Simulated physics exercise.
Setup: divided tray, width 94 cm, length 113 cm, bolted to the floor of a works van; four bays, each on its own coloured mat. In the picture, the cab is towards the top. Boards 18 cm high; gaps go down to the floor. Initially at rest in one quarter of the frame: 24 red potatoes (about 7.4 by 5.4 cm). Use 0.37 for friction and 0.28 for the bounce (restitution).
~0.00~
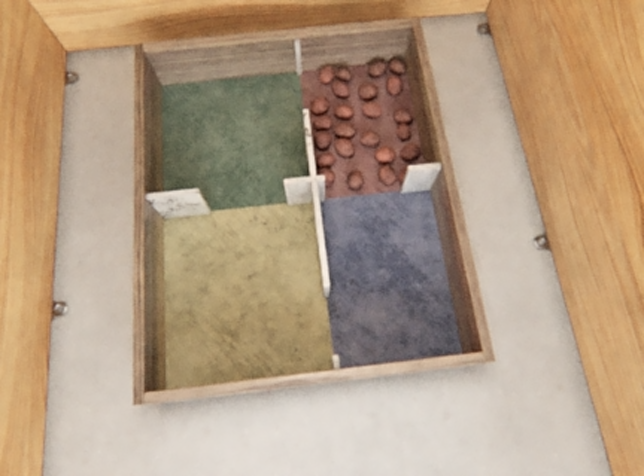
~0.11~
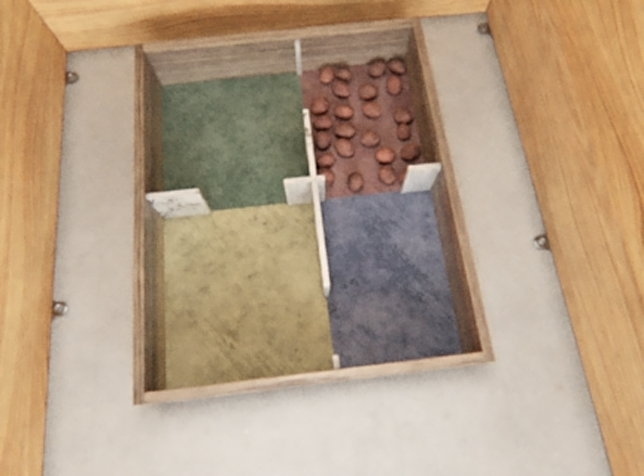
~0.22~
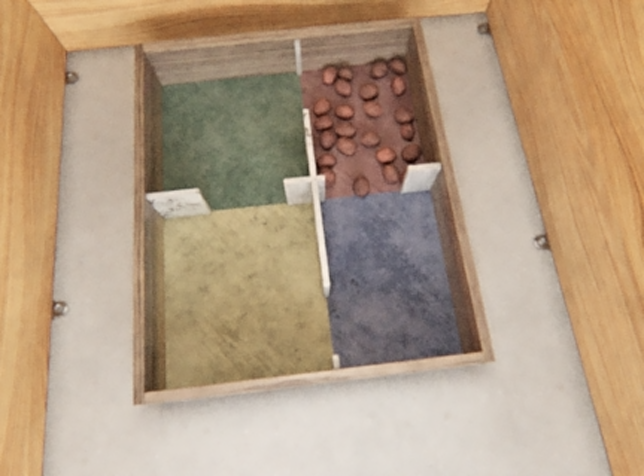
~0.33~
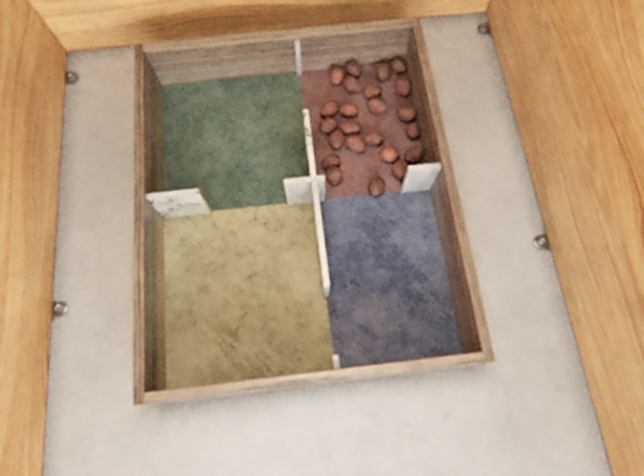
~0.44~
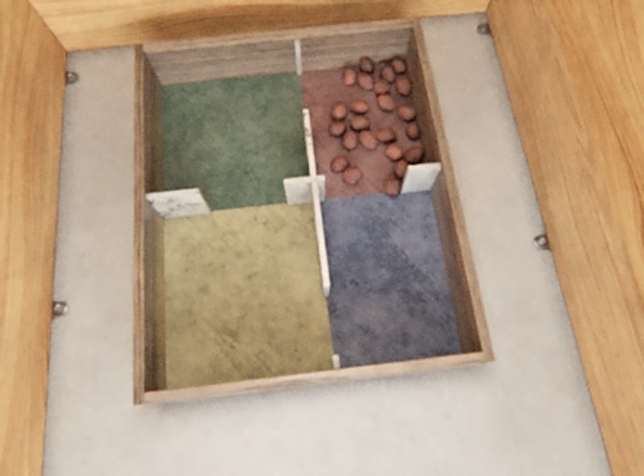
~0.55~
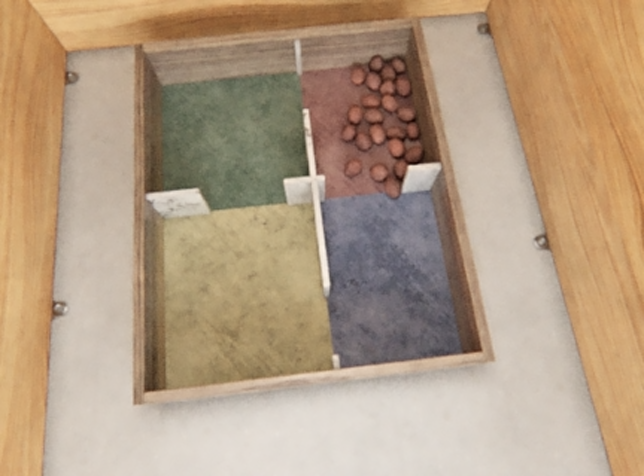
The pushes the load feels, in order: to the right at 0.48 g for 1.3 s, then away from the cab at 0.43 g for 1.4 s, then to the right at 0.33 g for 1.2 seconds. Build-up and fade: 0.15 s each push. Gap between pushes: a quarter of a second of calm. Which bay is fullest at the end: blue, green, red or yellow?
The blue bay.
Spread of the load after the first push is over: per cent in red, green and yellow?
Per cent by bay - red: 100, green: 0, yellow: 0.
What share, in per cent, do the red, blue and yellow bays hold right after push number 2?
Result, in percent - red: 40, blue: 50, yellow: 10.
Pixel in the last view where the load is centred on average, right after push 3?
I'd put the average somewhere around (406, 251) in the last picture.
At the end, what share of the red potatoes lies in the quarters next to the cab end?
About 40 %.
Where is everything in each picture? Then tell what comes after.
In the first picture, middle of the blue mat (387, 276); middle of the green mat (234, 139); middle of the red mat (363, 126); middle of the yellow mat (244, 292); 24 in the red bay; the potato farthest behind, in the direction of the first push, is at (325, 177).
In the second picture, 24 in the red bay; the potato farthest behind, in the direction of the first push, is at (325, 177).
In the third picture, 24 in the red bay; the potato farthest behind, in the direction of the first push, is at (326, 177).
In the fourth picture, 24 in the red bay; the potato farthest behind, in the direction of the first push, is at (331, 162).
In the fifth picture, 24 in the red bay; the potato farthest behind, in the direction of the first push, is at (340, 164).
In the sixth picture, 24 in the red bay; the potato farthest behind, in the direction of the first push, is at (353, 168).
After push 1 (1.54 s), 24 in the red bay.
After push 2 (3.19 s), 9 in the red bay, 12 in the blue bay and 3 in the yellow bay.
After push 3 (4.64 s), 9 in the red bay, 14 in the blue bay and 1 in the yellow bay.
Final count (at 4.96 s), 9 in the red bay, 14 in the blue bay and 1 in the yellow bay.
